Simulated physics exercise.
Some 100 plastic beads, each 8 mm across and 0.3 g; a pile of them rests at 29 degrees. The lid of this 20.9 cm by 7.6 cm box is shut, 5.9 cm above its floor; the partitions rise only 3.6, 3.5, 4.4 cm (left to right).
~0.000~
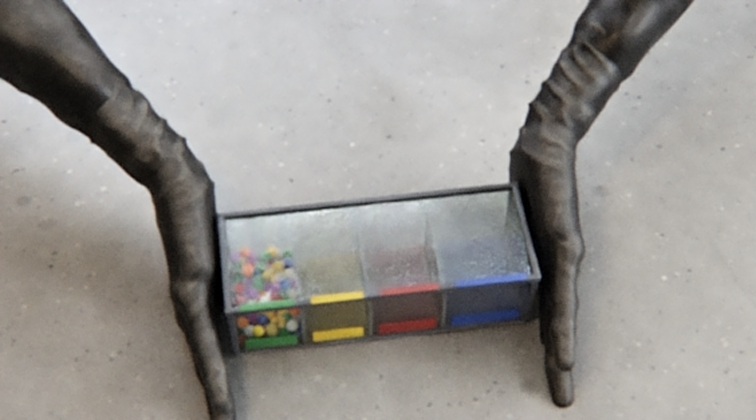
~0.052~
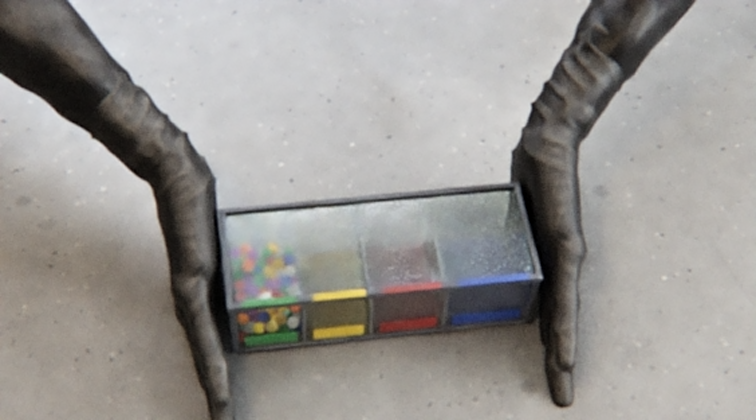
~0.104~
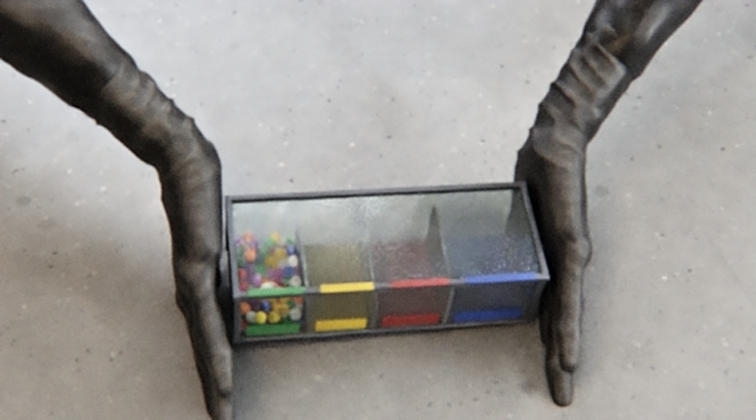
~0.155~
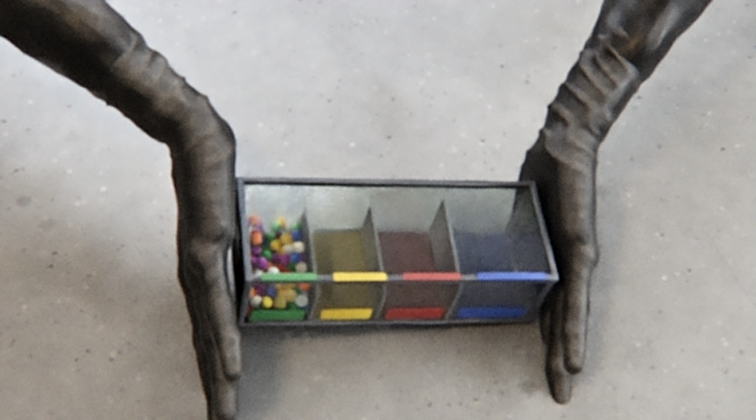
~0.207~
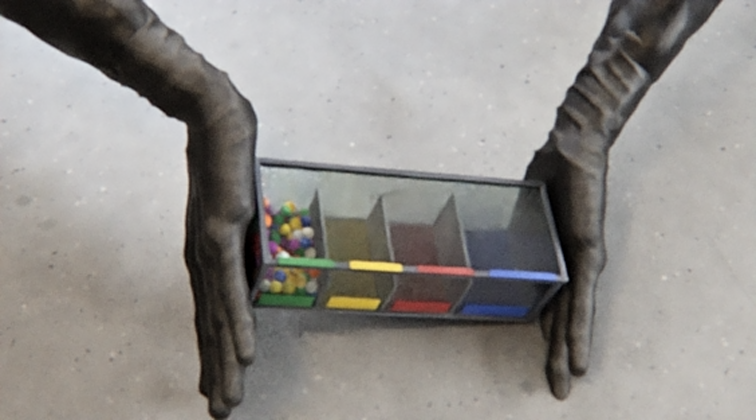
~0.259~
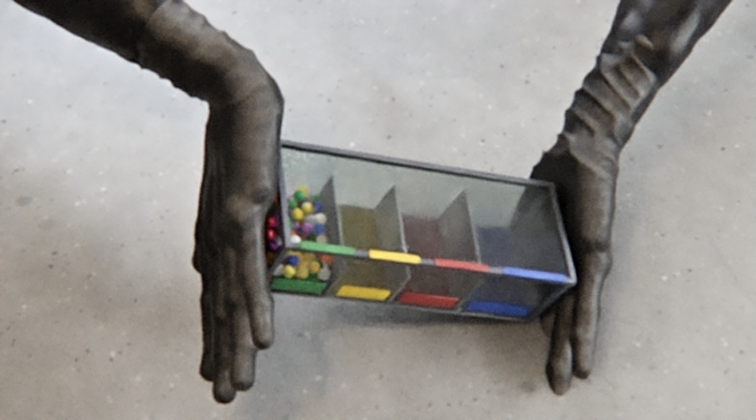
Clear-lidded box of coloured beads in its green left compartment tilting between two dark hands, the left hand raising its end.
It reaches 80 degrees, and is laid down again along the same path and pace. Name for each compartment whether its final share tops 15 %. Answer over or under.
Red over, blue under, green over, yellow under.
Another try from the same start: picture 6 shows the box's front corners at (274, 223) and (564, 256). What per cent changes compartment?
It would be near 40 per cent.
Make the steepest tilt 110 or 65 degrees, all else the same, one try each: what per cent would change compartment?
Some 100 and 10 per cent.
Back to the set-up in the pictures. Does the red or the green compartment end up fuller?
It is the green one.
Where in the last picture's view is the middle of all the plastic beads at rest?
At about (294, 309).
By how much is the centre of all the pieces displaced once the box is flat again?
Some 4.5 cm.
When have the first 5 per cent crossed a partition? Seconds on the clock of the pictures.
Near 0.80 s.
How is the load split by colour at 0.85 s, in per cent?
Red 5; blue 0; green 85; yellow 15.
After 0.85 s, tilt 78 degrees; red 5 %, green 85 %, yellow 15 %.
After 1.24 s, tilt 32 degrees; red 30 %, blue 5 %, green 60 %, yellow 10 %.
After 1.72 s, tilt 0 degrees; red 30 %, blue 5 %, green 60 %, yellow 10 %.
In the end, at 2.2 s, red 30 %, blue 5 %, green 60 %, yellow 10 %.
